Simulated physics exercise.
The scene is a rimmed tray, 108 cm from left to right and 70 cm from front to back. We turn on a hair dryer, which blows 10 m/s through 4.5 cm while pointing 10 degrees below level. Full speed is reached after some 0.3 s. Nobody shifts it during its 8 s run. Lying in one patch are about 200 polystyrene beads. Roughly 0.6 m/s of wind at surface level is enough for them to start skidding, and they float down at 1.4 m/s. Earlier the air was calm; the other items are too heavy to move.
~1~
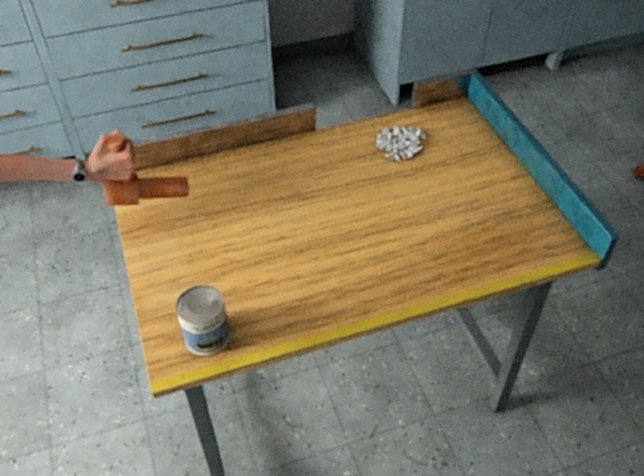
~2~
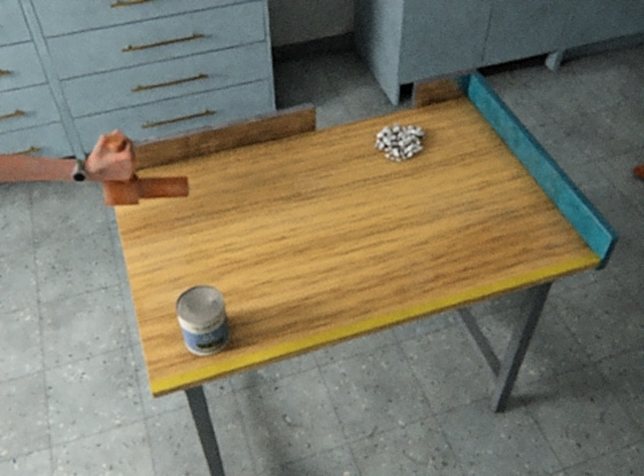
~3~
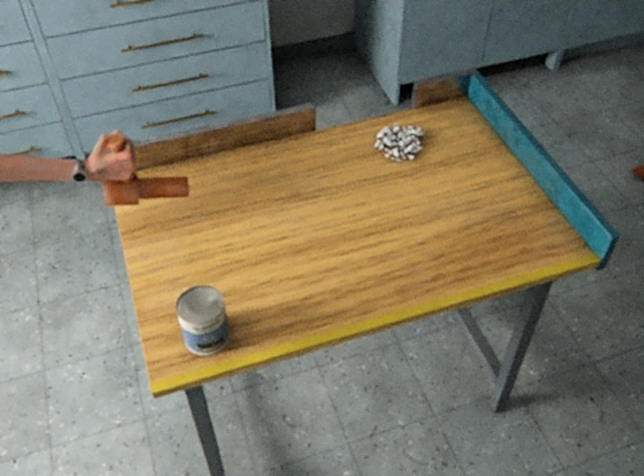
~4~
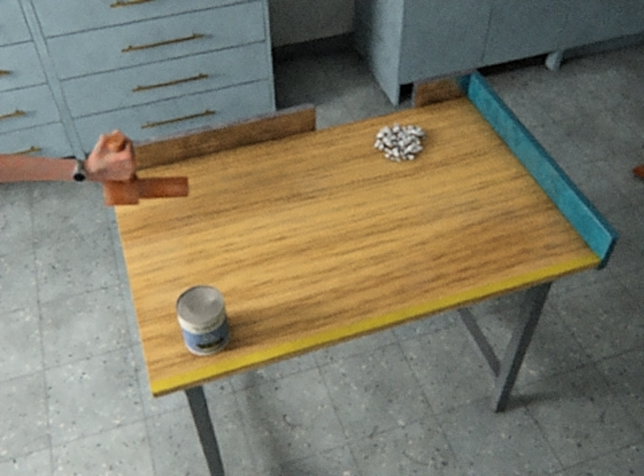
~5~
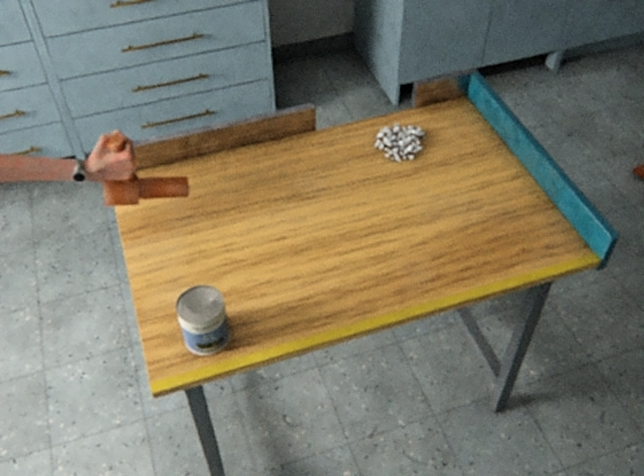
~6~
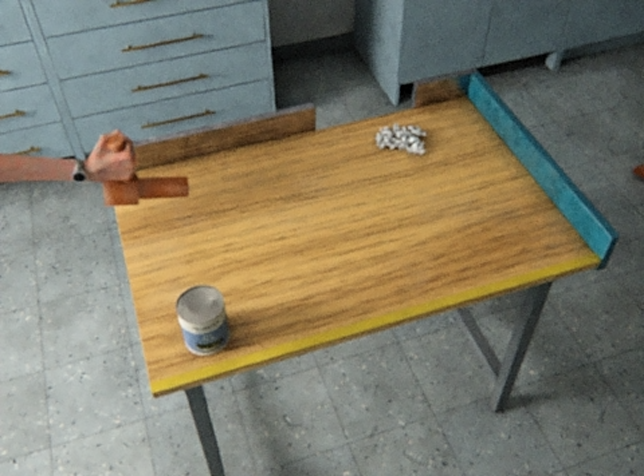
White beads lying still in a small patch on a wooden table, then a few shifting slightly as a hand holds a dryer.
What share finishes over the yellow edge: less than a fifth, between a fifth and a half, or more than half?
Polystyrene beads, yellow edge: Very few of them.
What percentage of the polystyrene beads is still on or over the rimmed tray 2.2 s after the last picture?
Estimated share: Some 90 %.
Then, 1.2 s after the last picture the count stands so, 0 % are over the yellow edge; the middle of those still in play is near (451, 91).
Then, 2.2 s after the last picture the count stands so, 0 % are over the yellow edge; the middle of those still in play is near (453, 93).
Then, 4.1 s after the last picture the count stands so, 0 % are over the yellow edge; the middle of those still in play is near (451, 90).
Then, 7.7 s after the last picture, at the end, 0 % are over the yellow edge; the middle of those still in play is near (454, 91).
